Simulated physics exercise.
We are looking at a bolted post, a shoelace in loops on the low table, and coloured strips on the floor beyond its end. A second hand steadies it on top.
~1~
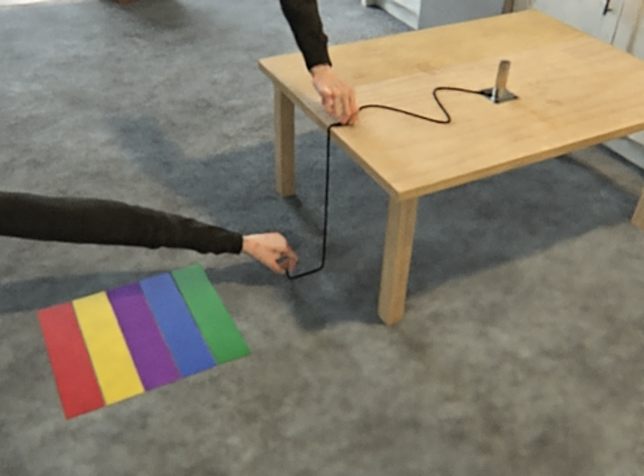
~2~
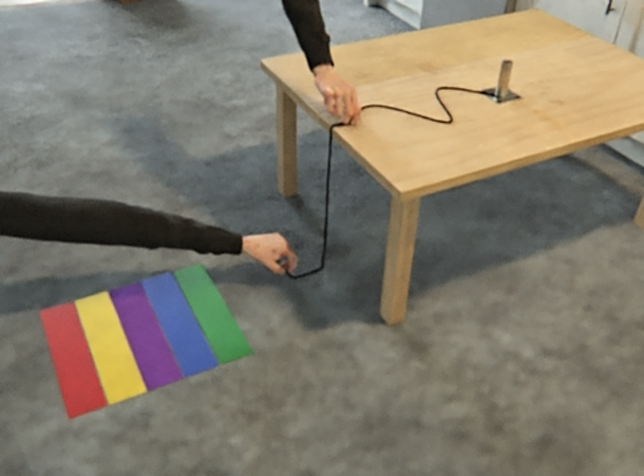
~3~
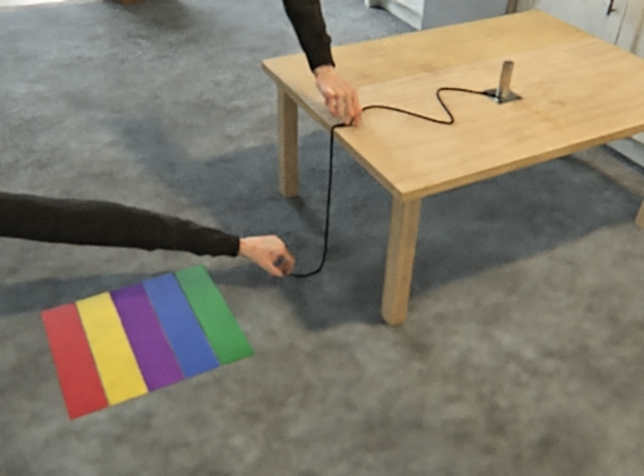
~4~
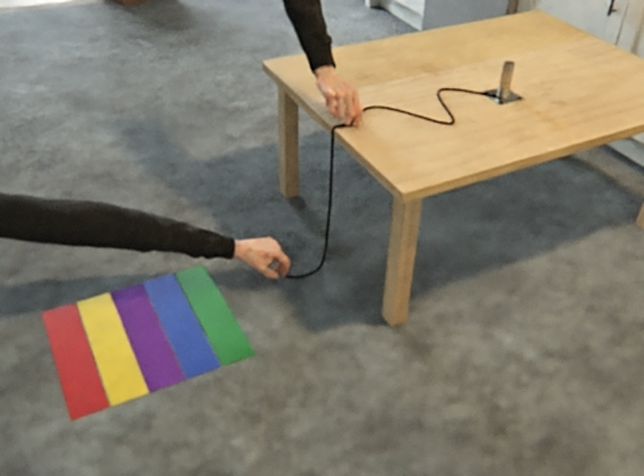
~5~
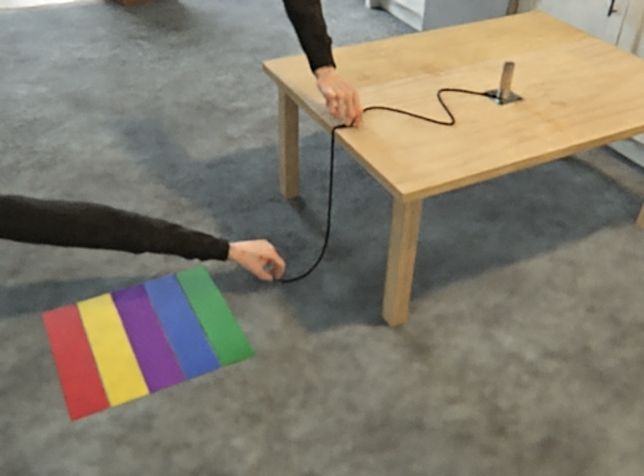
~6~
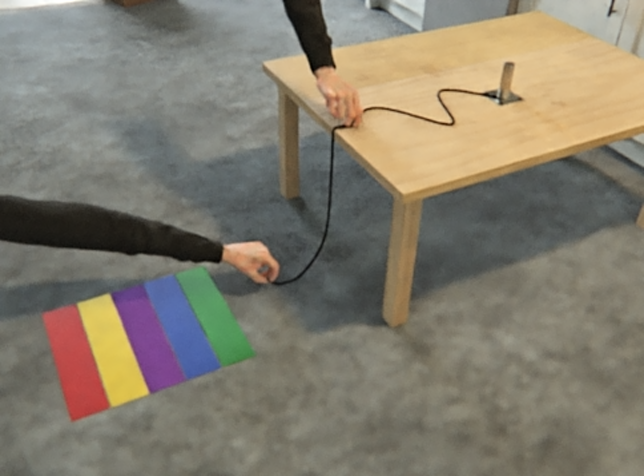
A hand slowly draws the end of a black cord slightly left near coloured strips.
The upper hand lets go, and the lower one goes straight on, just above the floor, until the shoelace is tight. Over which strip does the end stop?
The red one.
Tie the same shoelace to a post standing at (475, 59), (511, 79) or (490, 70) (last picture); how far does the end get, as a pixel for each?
The places are (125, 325), (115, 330) and (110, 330).
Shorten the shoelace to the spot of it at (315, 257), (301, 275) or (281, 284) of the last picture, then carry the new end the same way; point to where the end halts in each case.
Try by try, around (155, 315), (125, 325) and (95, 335).
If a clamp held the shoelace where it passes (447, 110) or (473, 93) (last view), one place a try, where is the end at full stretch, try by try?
The places are (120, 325) and (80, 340).
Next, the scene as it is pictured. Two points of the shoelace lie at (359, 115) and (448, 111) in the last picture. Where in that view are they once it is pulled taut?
The first at (291, 172), the second at (408, 116).
A little later, end near (135, 321); over purple.
Next, end near (93, 335); over yellow.
When it is tight, end near (69, 342); over red. It halts on the red strip.
